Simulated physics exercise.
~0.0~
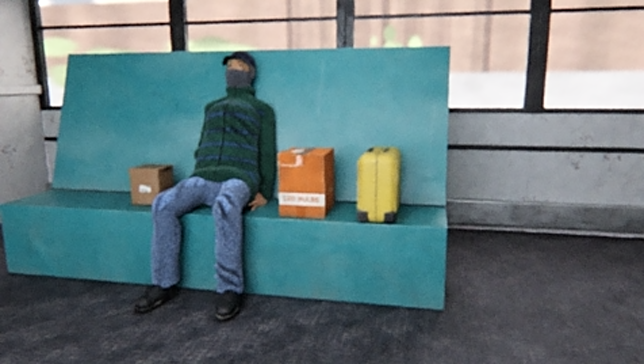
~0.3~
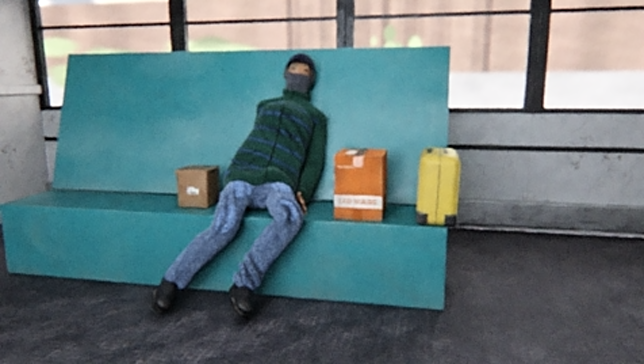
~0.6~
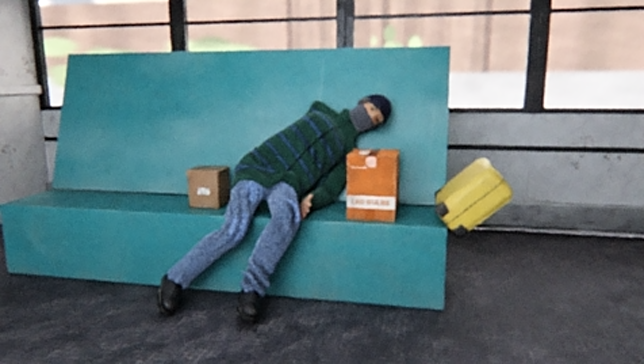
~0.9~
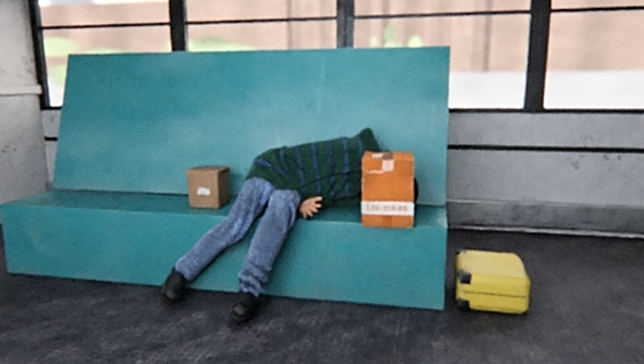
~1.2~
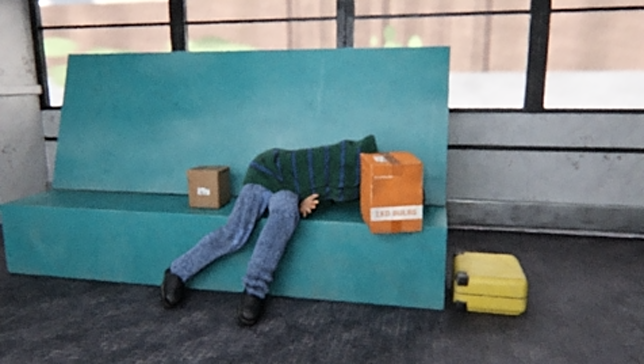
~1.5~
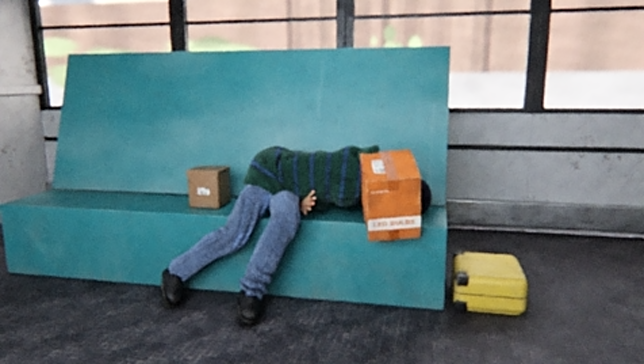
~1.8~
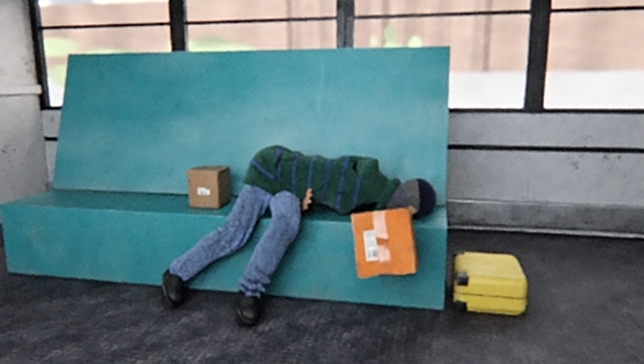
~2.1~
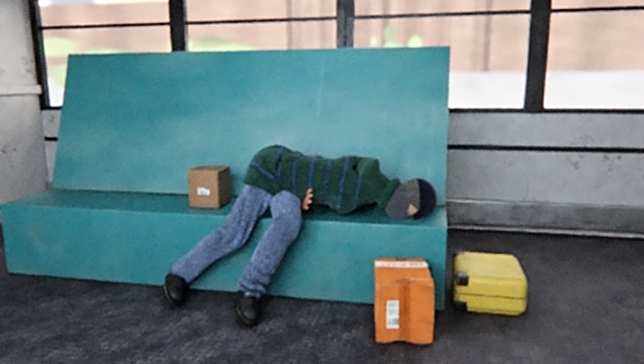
A slumped commuter in a striped green sweater toppled to the right across a teal bench as the yellow case tipped off the end, then the orange box slid off the front and landed upright on the floor, leaving only the small brown box beside him.
